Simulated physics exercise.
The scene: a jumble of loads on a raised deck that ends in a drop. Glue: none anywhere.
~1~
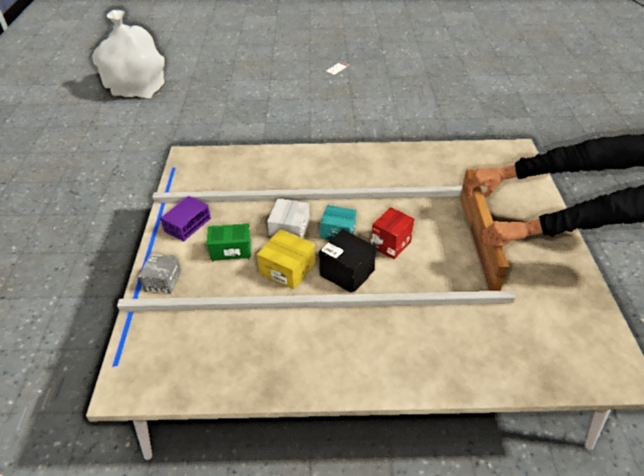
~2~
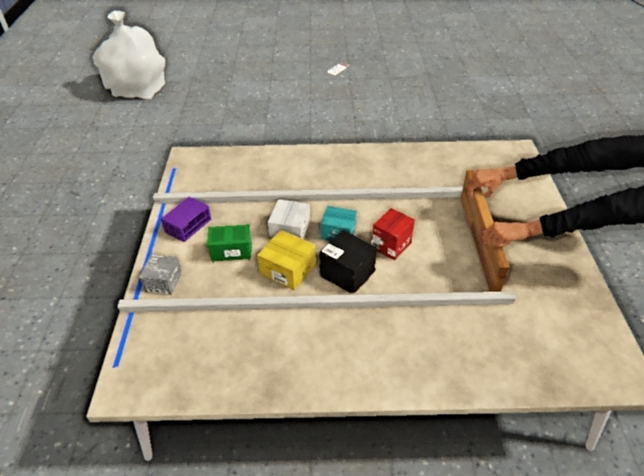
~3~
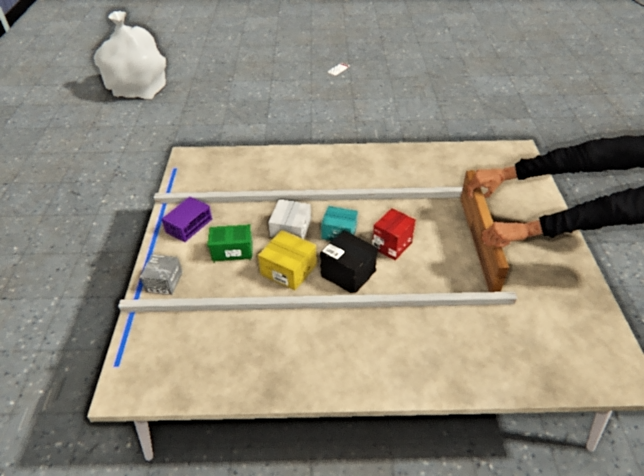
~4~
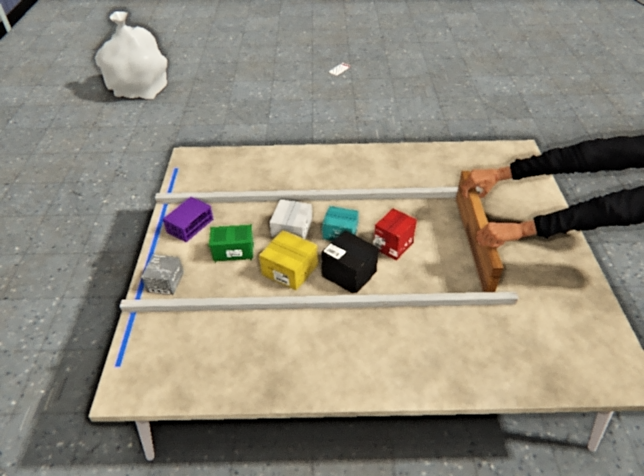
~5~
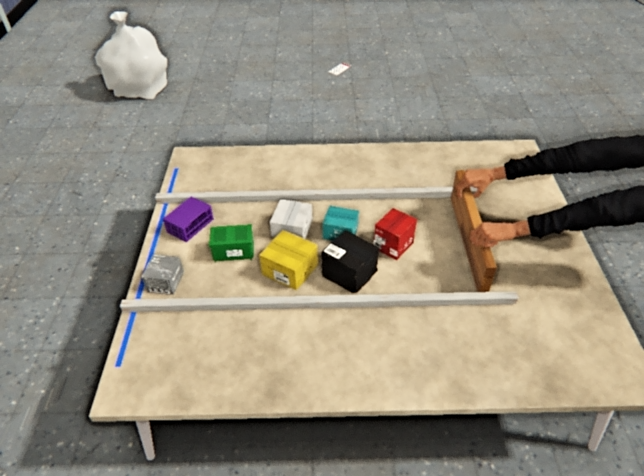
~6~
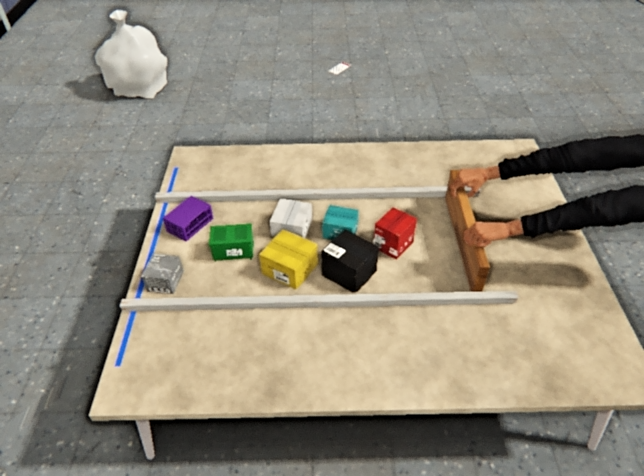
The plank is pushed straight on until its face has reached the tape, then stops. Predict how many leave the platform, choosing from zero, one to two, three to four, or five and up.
The count is five and up.
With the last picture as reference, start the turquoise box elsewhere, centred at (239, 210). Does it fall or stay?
Result: It falls away.
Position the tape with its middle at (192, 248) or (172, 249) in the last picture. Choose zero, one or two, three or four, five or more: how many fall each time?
For the first place I'd say three or four, and for the second five or over.
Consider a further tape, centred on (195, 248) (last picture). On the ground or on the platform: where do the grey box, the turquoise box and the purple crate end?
The grey box ends up down. The turquoise box stays put. The purple crate ends up down.
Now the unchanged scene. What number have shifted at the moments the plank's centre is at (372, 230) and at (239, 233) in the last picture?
At the first spot the count is 3, and at the second it is 8.
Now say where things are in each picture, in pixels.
In the first frame, grey box (161, 274); purple crate (186, 218); green tote (230, 243); plank (481, 228); tape (150, 249).
In the second frame, purple crate (187, 219); plank (482, 229).
In the third frame, green tote (231, 244); turquoise box (340, 225).
In the fourth frame, grey box (163, 275); white parcel (292, 221).
In the fifth frame, purple crate (189, 219); black box (350, 262).
In the sixth frame, grey box (163, 274); purple crate (189, 218); green tote (232, 243); plank (465, 228); tape (152, 249).
Early on, none off yet; grey box at rest near (163, 274); purple crate at rest near (189, 218); green tote at rest near (232, 243).
A while later, none off yet; grey box travelled a little near (153, 275); purple crate travelled a little near (175, 215); green tote travelled about its own width near (183, 240).
Finally, the number that fall off is five or more; lost, red parcel, black box, turquoise box, white parcel, yellow parcel, green tote, purple crate and grey box.
